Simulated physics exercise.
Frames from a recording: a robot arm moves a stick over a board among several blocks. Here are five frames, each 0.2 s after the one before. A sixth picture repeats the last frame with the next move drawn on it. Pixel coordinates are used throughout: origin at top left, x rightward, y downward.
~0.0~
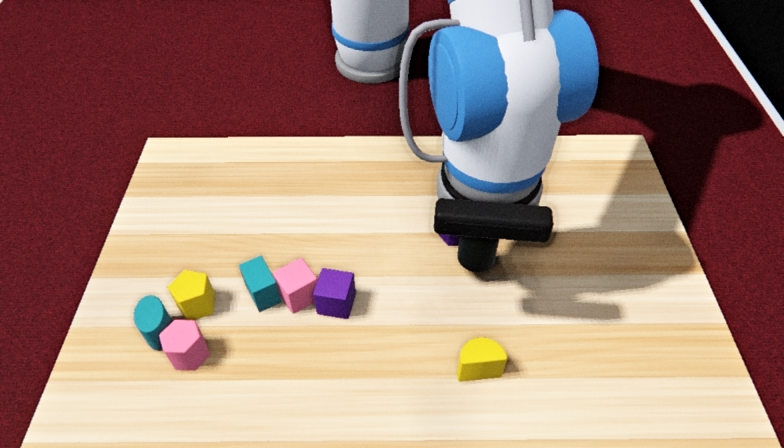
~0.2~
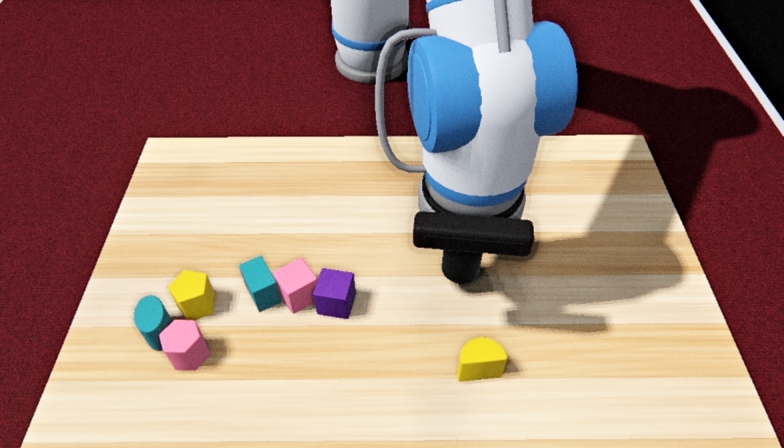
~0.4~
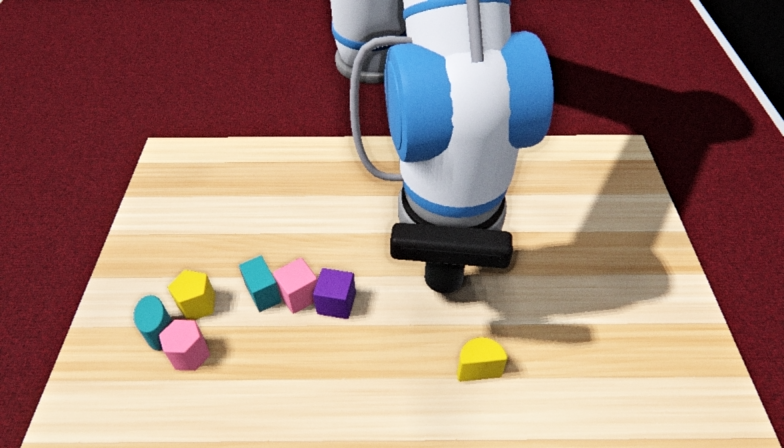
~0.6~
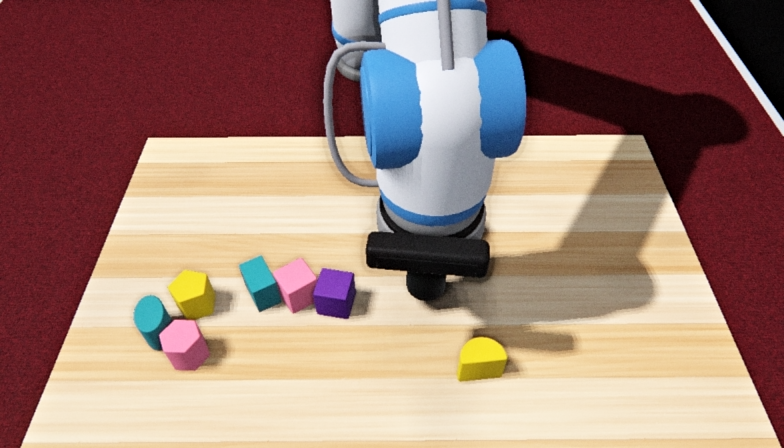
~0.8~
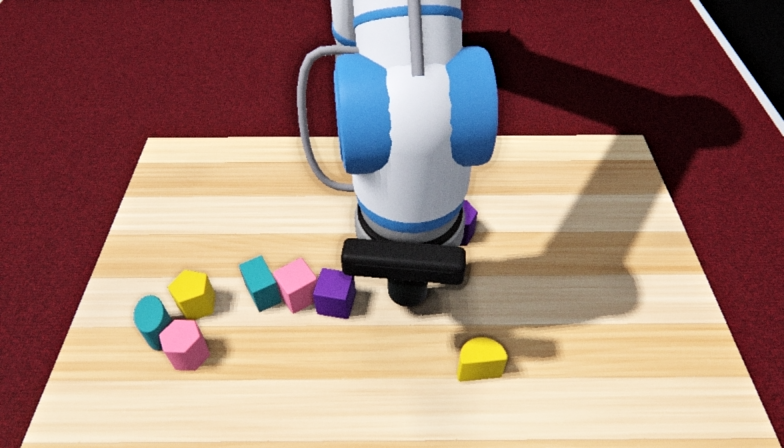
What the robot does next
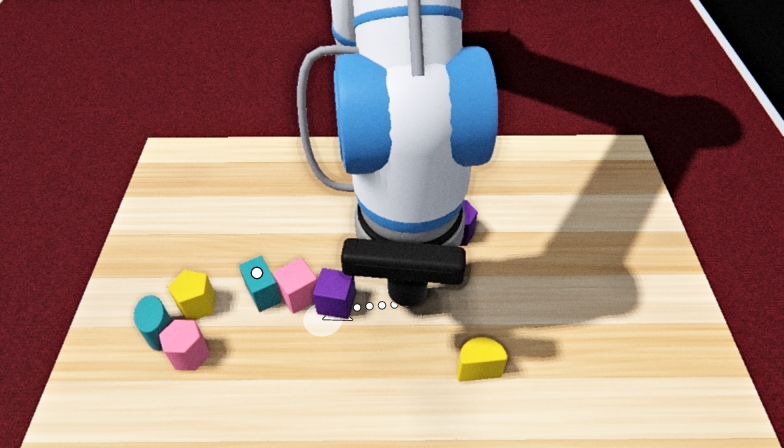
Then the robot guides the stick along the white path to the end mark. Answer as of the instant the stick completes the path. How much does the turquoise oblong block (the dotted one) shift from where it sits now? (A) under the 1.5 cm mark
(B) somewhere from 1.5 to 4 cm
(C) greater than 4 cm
I'll go with B - somewhere from 1.5 to 4 cm.
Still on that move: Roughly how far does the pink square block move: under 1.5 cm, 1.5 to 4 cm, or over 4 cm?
Distance: 1.5 to 4 cm.
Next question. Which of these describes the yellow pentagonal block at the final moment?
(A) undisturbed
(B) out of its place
Letter A.
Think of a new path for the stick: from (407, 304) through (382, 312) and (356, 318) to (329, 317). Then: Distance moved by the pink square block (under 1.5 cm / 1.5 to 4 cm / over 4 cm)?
It goes 1.5 to 4 cm.
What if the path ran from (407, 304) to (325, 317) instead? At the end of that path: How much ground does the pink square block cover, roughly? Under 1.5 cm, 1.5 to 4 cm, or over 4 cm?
From 1.5 to 4 cm.
Path on the board, from (407, 304) over (364, 307) to (323, 319); the dot is on the turquoise oblong block.
The first path, step by step. Halfway along, stick at (363, 294); turquoise oblong block at (253, 273); pink square block at (289, 274); purple square block at (326, 283).
At the end, stick at (321, 306); yellow pentagonal block in place; turquoise oblong block at (231, 272); pink square block at (263, 264); purple square block at (292, 279), turned 40° clockwise.
